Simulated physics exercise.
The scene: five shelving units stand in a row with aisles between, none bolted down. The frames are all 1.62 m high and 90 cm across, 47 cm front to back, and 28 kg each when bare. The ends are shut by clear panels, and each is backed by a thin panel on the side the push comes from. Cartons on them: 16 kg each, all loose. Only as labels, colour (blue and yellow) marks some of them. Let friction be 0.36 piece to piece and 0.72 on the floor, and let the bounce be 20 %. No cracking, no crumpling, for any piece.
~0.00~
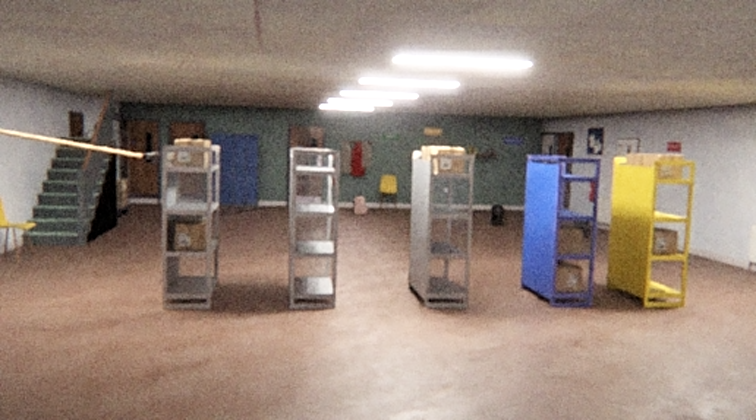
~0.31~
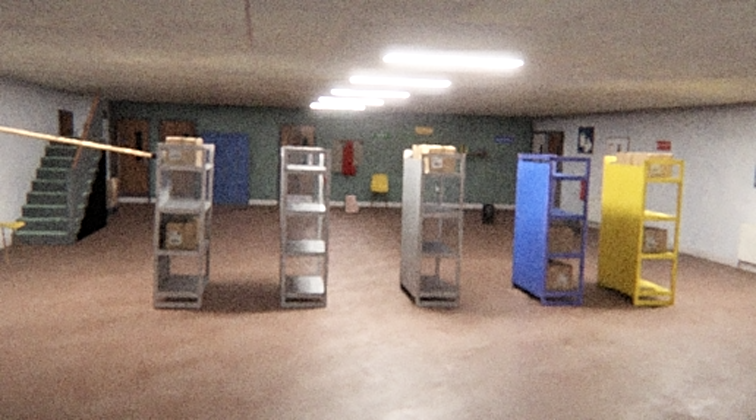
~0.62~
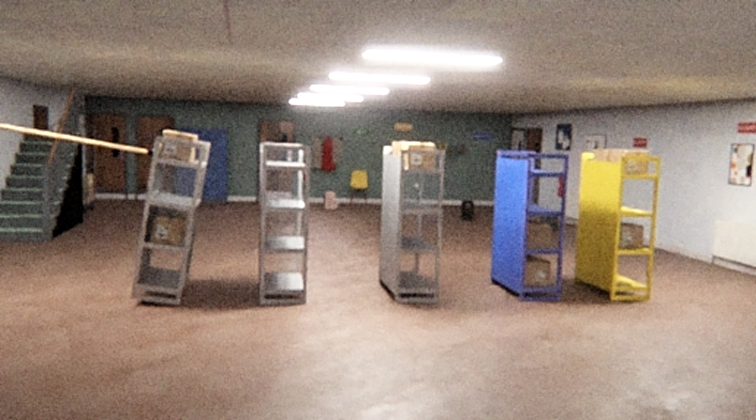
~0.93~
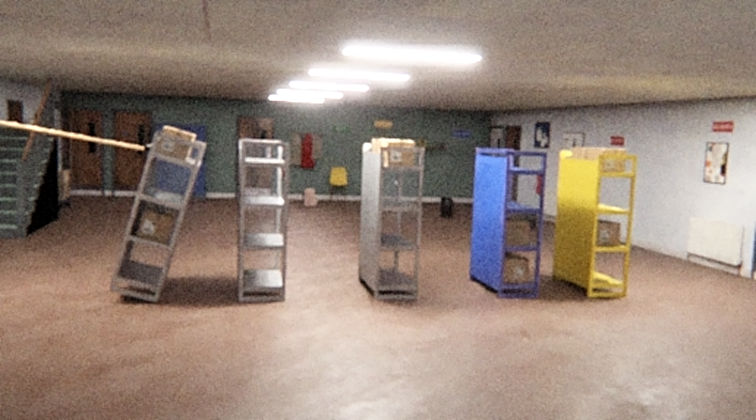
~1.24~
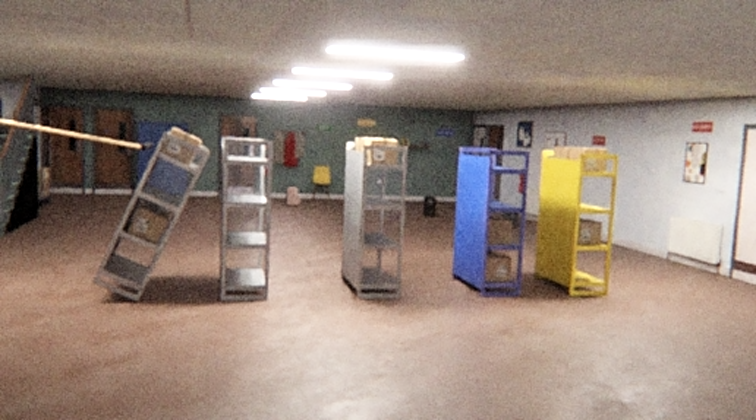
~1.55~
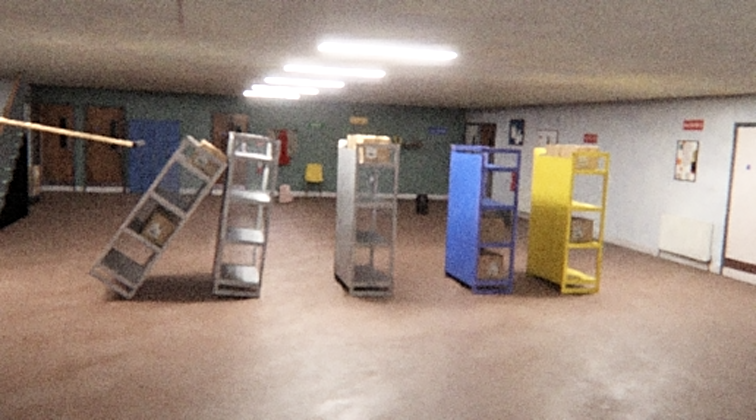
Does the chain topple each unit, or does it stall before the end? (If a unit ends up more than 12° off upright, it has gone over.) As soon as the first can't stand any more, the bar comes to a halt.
It topples each one.
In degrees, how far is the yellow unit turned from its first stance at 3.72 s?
Some 40°.
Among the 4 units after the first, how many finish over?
4.
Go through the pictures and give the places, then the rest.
In the first picture (we follow the side turned to the camera; the camera pans a little), pole end (144, 157) 14 cm from the first unit; blue unit (576, 234); yellow unit (629, 229); no other piece has moved.
The second picture shows pole end (153, 156) pushing; blue unit (566, 232).
The third picture shows pole end (149, 153) pushing; blue unit (544, 228); no other piece has moved.
The fourth picture shows pole end (146, 149) pushing; blue unit (523, 226); no other piece has moved.
The fifth picture shows pole end (143, 148) stopped; blue unit (505, 224); no other piece has moved.
The sixth picture shows pole end (134, 145) stopped; blue unit (497, 222); yellow unit (548, 218); steepest lean 6°, the unit at (247, 217); one has shifted.
Around 2.42 s, 4 cartons spilt or dropped; 2 of the 4 other units over.
Around 3.72 s, 10 cartons spilt or dropped; 4 of the 4 other units over; blue unit tipped 55°; yellow unit tipped 44°.
Finally (5.2 s), 12 cartons spilt or dropped; 4 of the 4 other units over; yellow unit lying flat; blue unit tipped 61°. Not one is left standing. Seen by the last camera, middles, yellow unit near (643, 265), blue unit near (547, 235).
